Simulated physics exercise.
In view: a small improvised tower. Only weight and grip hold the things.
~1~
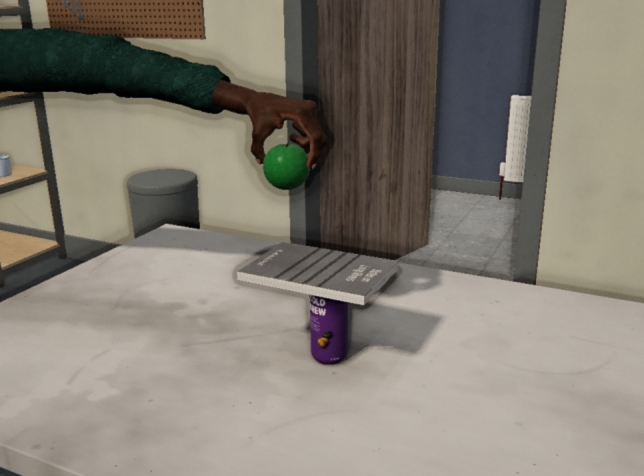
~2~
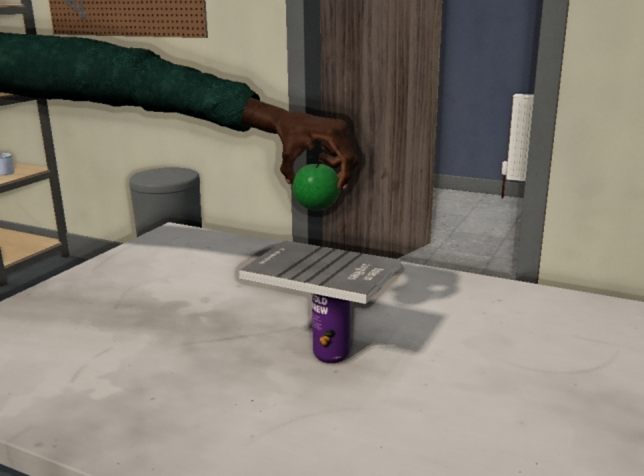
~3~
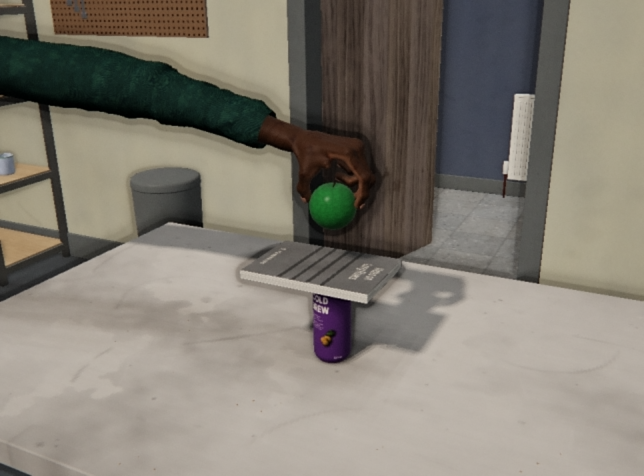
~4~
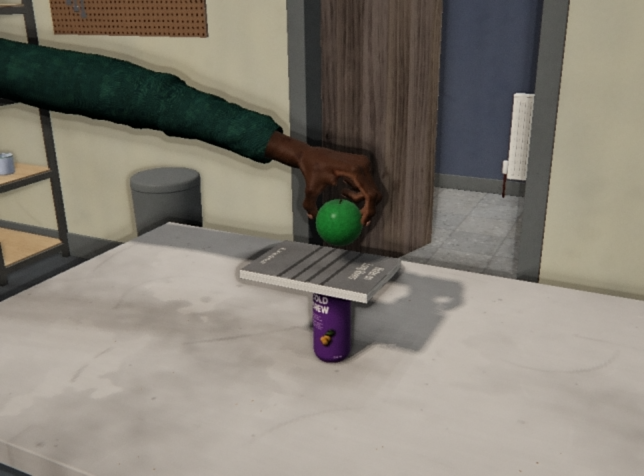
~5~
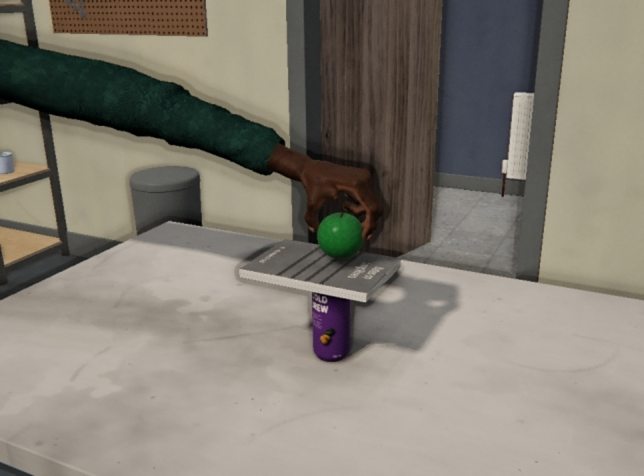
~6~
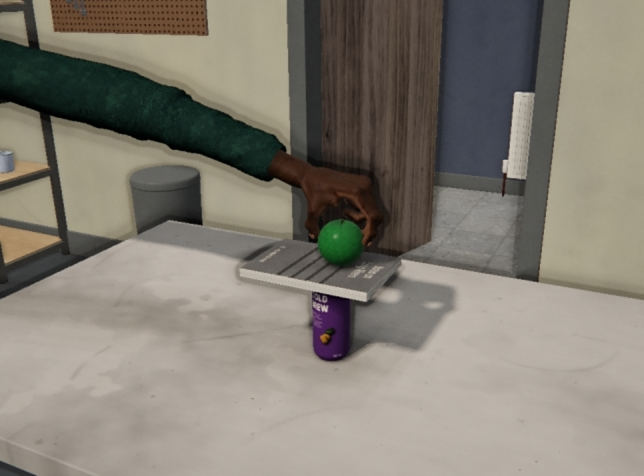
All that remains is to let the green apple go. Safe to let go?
Outcome: The stack keeps its balance.
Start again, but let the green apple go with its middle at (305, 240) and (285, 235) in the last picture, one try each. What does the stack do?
In the first case it stays up; in the second case it loses its balance.
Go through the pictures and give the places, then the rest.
The first frame shows still above its spot; green apple (287, 167); grey book (319, 271).
The second frame shows still above its spot; green apple (317, 187); grey book (321, 269).
The third frame shows still above its spot; green apple (333, 206); grey book (322, 269).
The fourth frame shows still above its spot; green apple (340, 223); grey book (322, 269).
The fifth frame shows still above its spot; green apple (341, 236); grey book (322, 268).
The sixth frame shows in place under the hand; green apple (341, 243); grey book (322, 267).
Then, 0.50 s past the last view, nothing moves.
Then, 1.10 s past the last view, green apple resting near (341, 244).
Finally, all 3 still in place. Final places as the last picture's camera would see them, green apple near (342, 244). The stack holds.
